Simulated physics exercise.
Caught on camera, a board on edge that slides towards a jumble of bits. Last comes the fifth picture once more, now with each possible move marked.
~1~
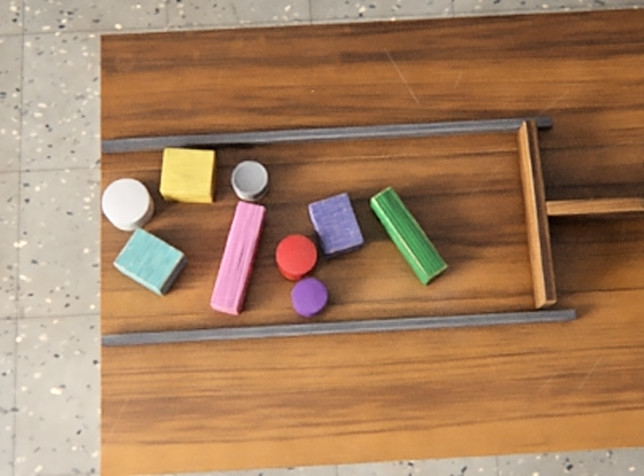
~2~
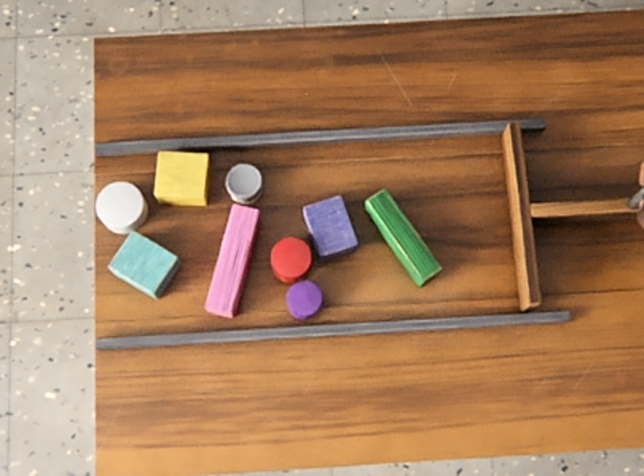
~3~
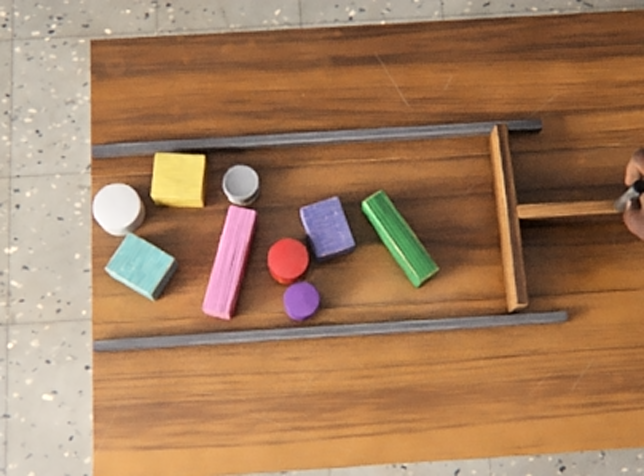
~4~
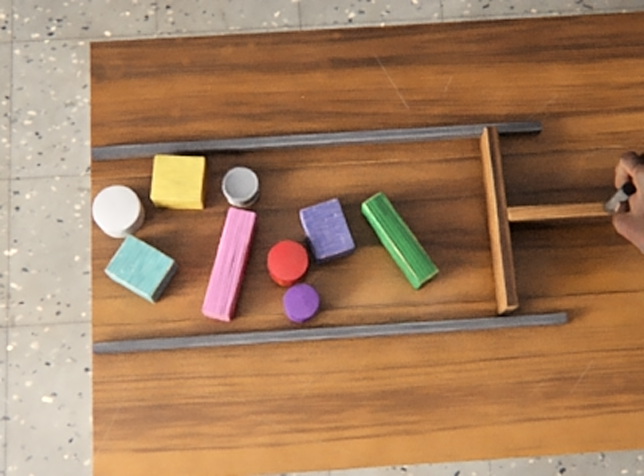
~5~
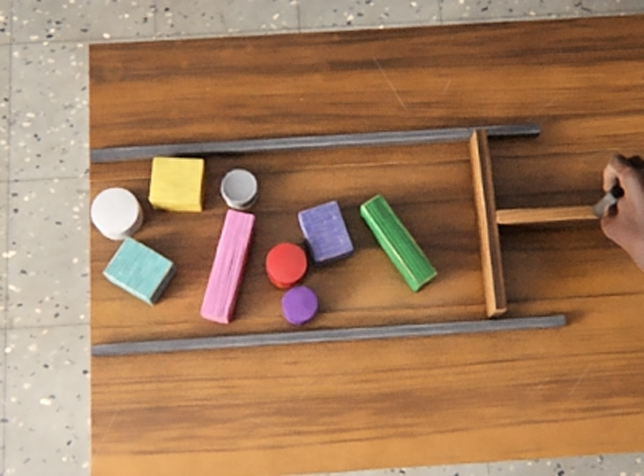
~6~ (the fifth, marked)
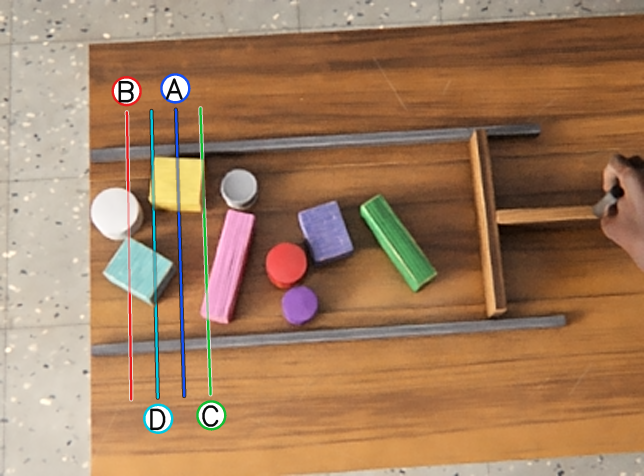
At first, an upright wooden board with a handle stands between two grey rails, right of a scattered group of coloured blocks and round pieces. A hand comes into view at the right, gripping the handle, and the board slides a short way left towards the green stick, while the pieces keep their arrangement.
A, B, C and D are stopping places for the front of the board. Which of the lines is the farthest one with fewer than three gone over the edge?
Up to line A.
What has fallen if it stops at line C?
The turquoise block goes over.
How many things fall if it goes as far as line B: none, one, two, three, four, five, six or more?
In all, six or more.
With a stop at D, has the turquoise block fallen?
Yes.
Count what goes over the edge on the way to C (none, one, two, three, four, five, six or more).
By then, one.
On the copy, A at (180, 247); B at (129, 250); C at (205, 246); D at (155, 249).
On A. First, board (380, 224); green stick (361, 247); white tin (118, 214).
Then, board (268, 231); turquoise block (136, 272); pink stick (186, 269).
Finally, board (180, 236); turquoise block over the edge; white tin over the edge; two fallen.
By contrast, B drops six; C is within the limit but short; D drops three.
